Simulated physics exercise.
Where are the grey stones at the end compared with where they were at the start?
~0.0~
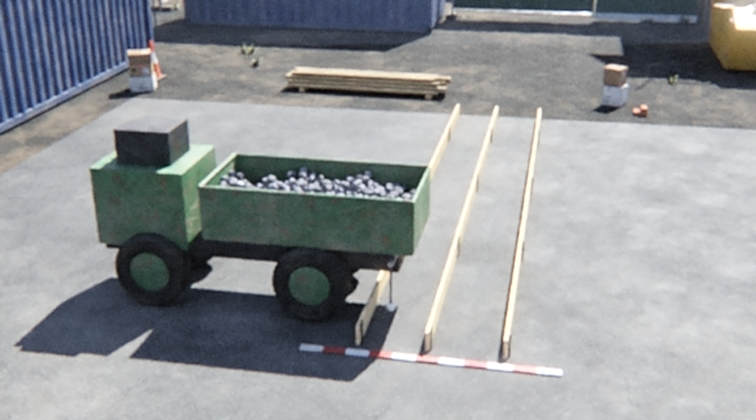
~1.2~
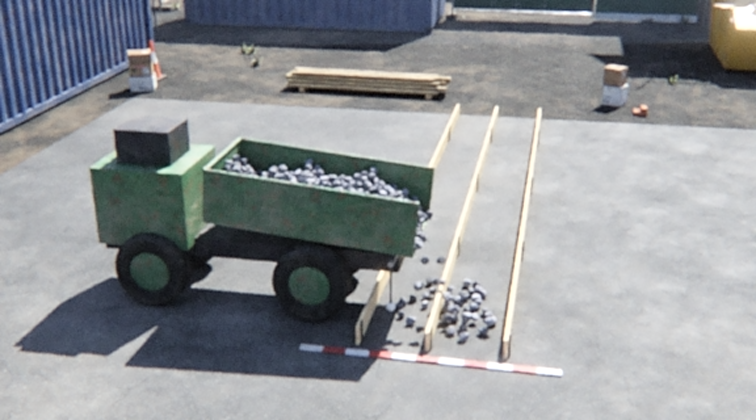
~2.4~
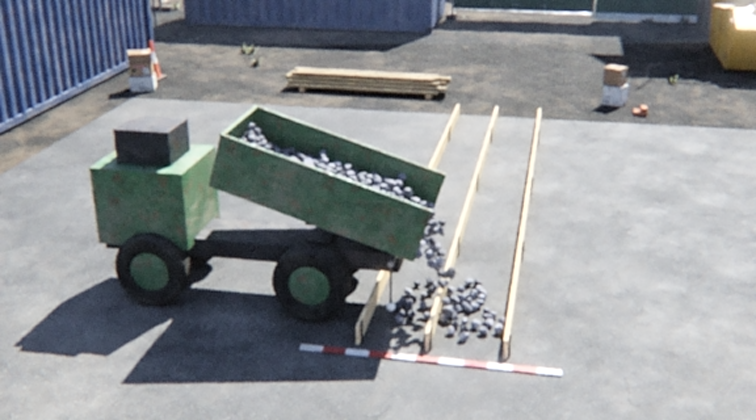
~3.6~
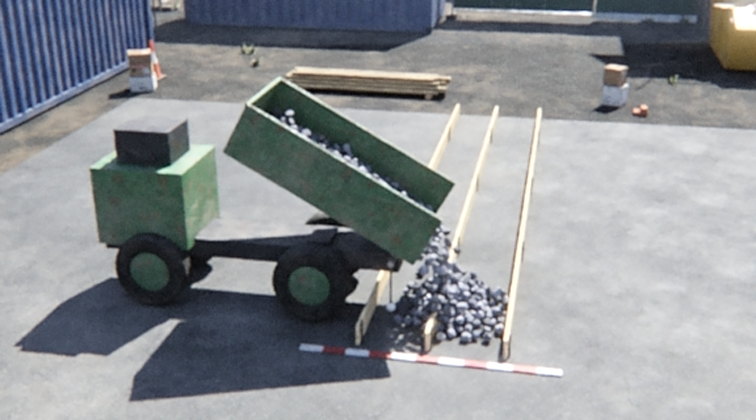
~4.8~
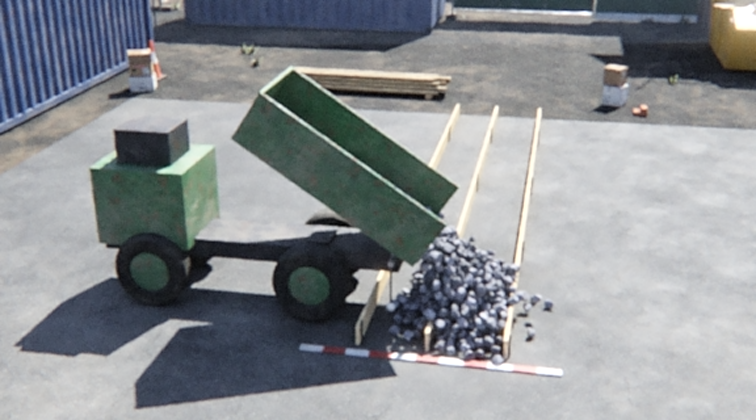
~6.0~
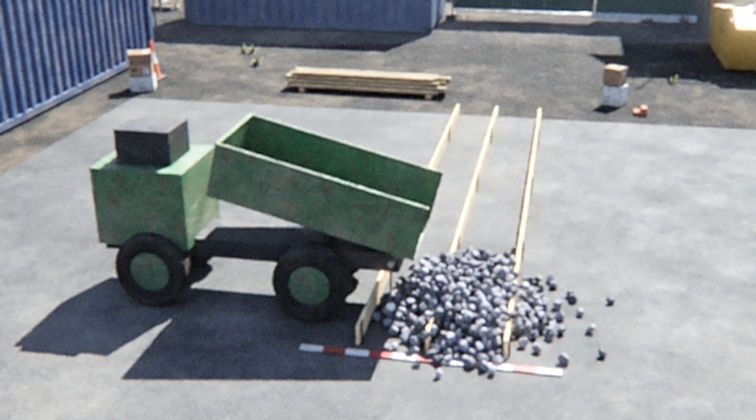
At the start the stones are loaded in the truck's green body. By the end they lie lower down and to the right, in a spread heap on the ground over the wooden planks behind the truck.
Green tipper truck raising its body and pouring grey stones over wooden planks into a heap, then partly lowering the empty body.
